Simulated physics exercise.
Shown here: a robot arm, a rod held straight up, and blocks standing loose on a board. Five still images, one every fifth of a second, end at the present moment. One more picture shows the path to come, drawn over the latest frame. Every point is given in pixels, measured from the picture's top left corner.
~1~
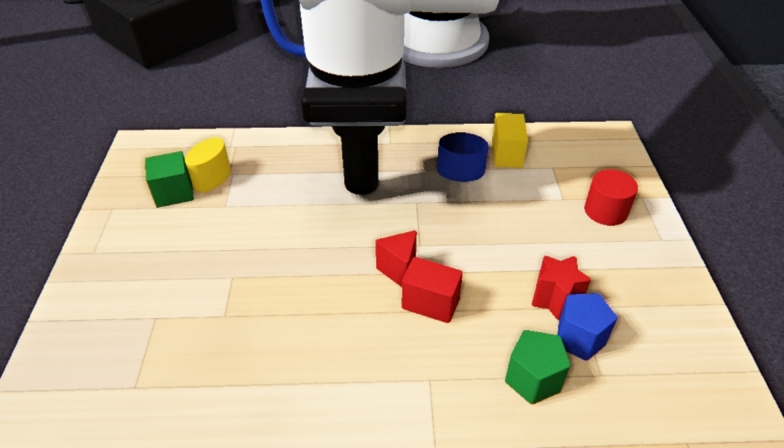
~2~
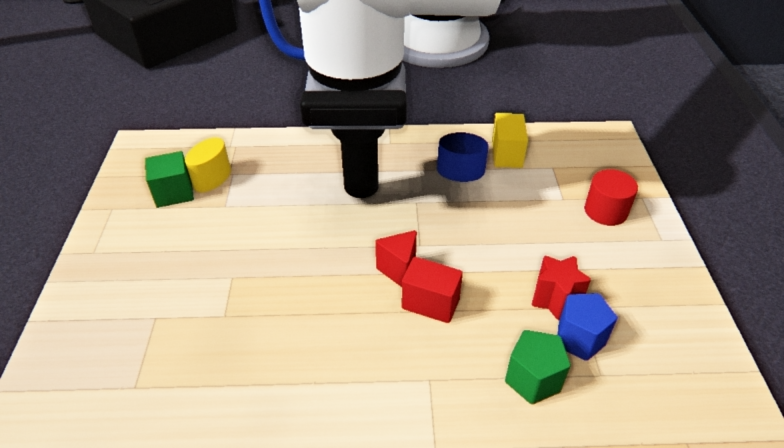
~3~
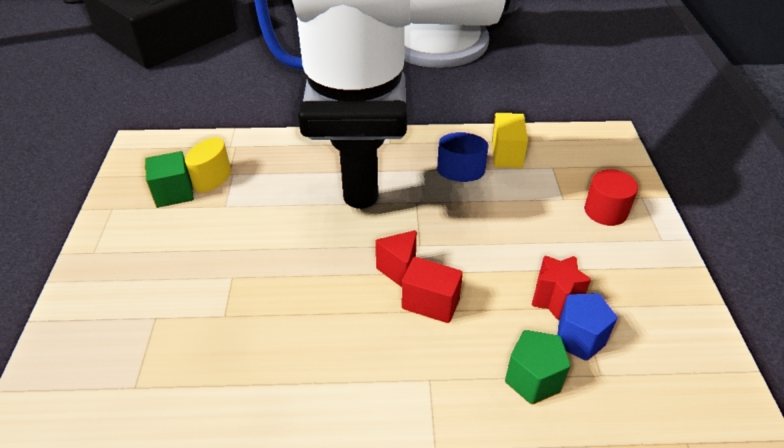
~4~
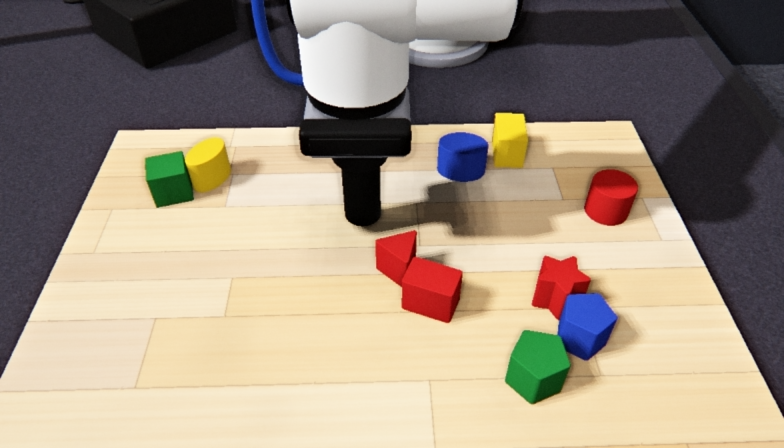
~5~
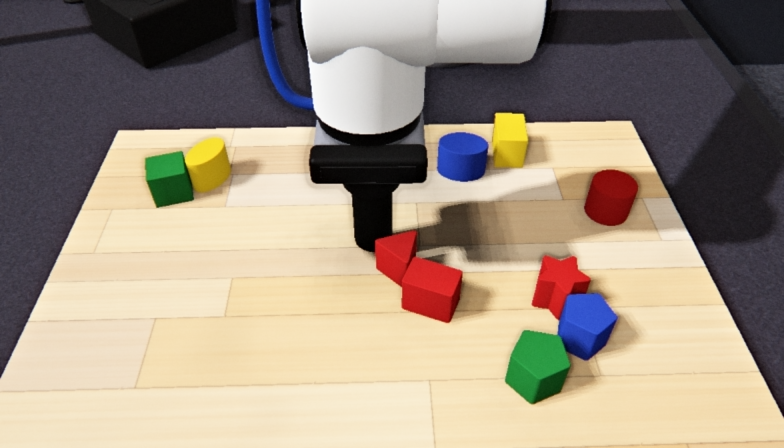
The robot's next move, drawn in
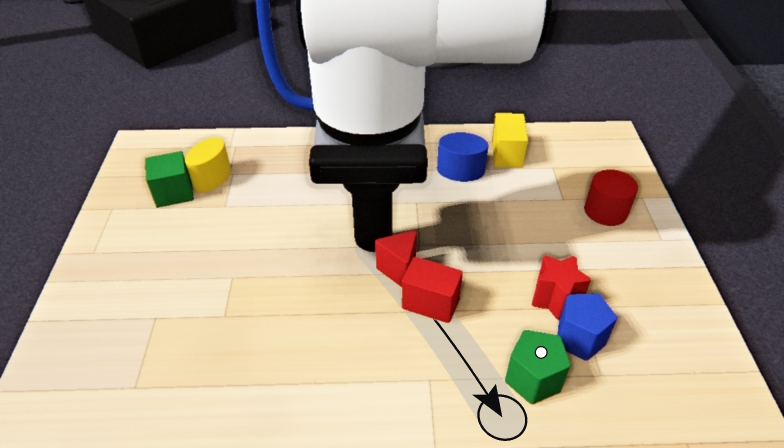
A robot arm moves its black rod down the board toward the still red triangle.
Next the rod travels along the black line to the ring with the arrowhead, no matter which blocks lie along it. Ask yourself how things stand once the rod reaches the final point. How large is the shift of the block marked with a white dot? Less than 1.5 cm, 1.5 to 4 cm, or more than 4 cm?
Middling, 1.5 to 4 cm.
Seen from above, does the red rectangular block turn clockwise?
My answer is no.
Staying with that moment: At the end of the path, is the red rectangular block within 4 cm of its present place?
In short: No.
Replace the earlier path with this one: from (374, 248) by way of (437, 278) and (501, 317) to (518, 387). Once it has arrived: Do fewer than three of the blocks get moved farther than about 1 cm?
No.
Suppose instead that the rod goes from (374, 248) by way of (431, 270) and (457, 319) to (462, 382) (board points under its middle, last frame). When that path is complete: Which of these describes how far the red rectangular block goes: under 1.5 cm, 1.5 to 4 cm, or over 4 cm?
The block winds up beyond 4 cm from where it is now.
Path on the board, from (374, 248) via (414, 294) and (457, 349), ending at (502, 417); the dot is on the green pentagon.
The first path, step by step. One third of the way, rod at (415, 286); red triangle at (436, 293); red rectangular block at (481, 310), turned 45° anticlockwise.
Two thirds of the way, rod at (459, 341); red triangle at (472, 359), turned 10° anticlockwise; red rectangular block at (505, 332), turned 110° anticlockwise; green pentagon at (556, 356).
At the end, rod at (505, 408); red triangle at (496, 429), turned 50° clockwise; red rectangular block at (536, 354), turned 130° anticlockwise; green pentagon at (589, 359), turned 45° anticlockwise; blue pentagon in place.
